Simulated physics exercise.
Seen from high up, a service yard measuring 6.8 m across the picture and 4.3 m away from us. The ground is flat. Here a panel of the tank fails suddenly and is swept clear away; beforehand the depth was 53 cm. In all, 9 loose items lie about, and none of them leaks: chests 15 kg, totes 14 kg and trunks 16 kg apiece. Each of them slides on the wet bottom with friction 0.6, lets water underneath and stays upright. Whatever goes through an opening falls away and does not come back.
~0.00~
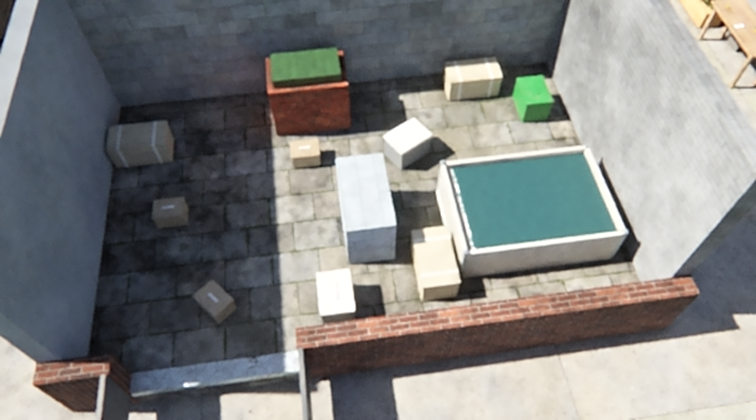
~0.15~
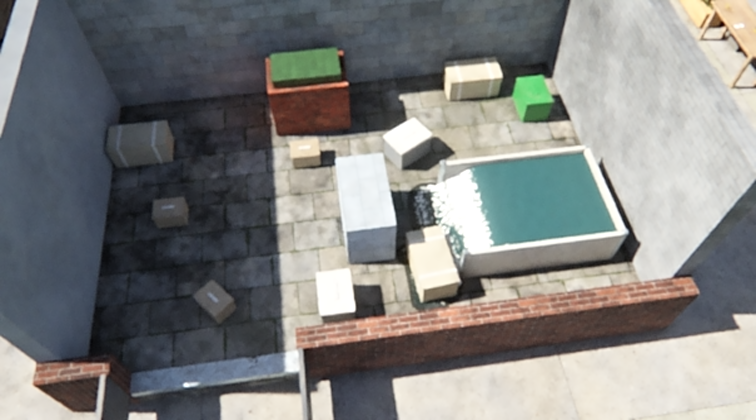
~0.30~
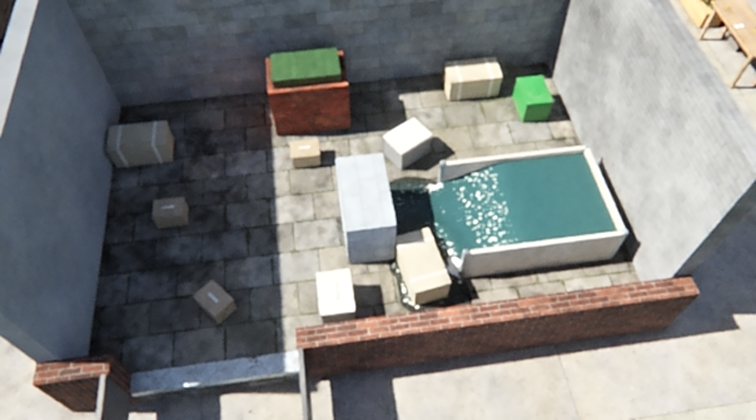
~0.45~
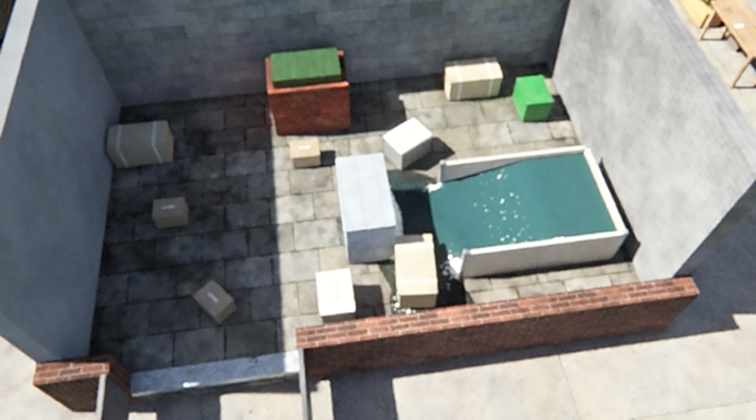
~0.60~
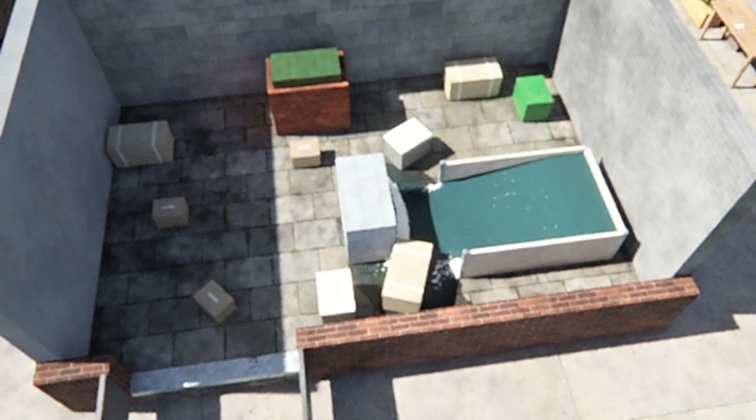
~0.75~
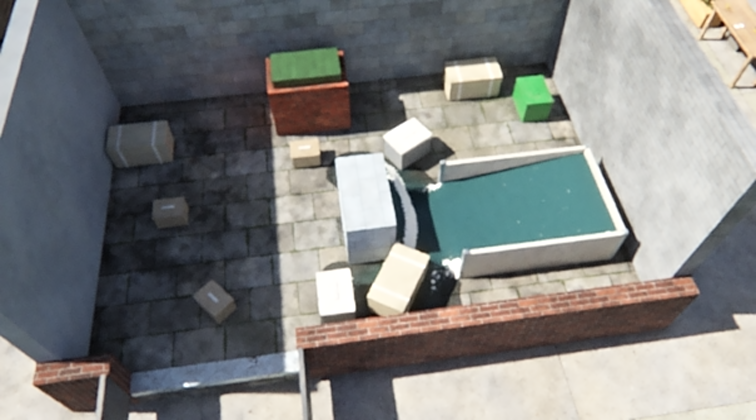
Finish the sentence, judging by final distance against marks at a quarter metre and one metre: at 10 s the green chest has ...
It has hardly moved at all.
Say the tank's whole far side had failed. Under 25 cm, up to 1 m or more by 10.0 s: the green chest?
Note: Green chest swept well away.
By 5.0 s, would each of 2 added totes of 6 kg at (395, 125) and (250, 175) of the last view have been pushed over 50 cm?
Well, the first one is higher and the other lower.
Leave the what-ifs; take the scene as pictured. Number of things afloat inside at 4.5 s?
Tally: 1 of them.
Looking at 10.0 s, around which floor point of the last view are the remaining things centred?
Close to (320, 171).
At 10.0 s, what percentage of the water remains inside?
Close to 88 in a hundred parts remain.
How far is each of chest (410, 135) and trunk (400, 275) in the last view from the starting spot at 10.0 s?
Lab note - net shifts in order: 100 cm; 200 cm.
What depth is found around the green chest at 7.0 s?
About 4 cm.
After 2.0 s the green chest is near (535, 90), 0.0 m from its start, aground; 0 of 9 are out; 1 afloat.
After 4.5 s the green chest is near (535, 90), 0.0 m from its start, aground; 0 of 9 are out; 1 afloat.
After 7.0 s the green chest is near (535, 90), 0.0 m from its start, aground; 0 of 9 are out; 2 afloat.
After 10.0 s the green chest is near (535, 90), 0.0 m from its start, aground; 0 of 9 are out; 3 afloat.
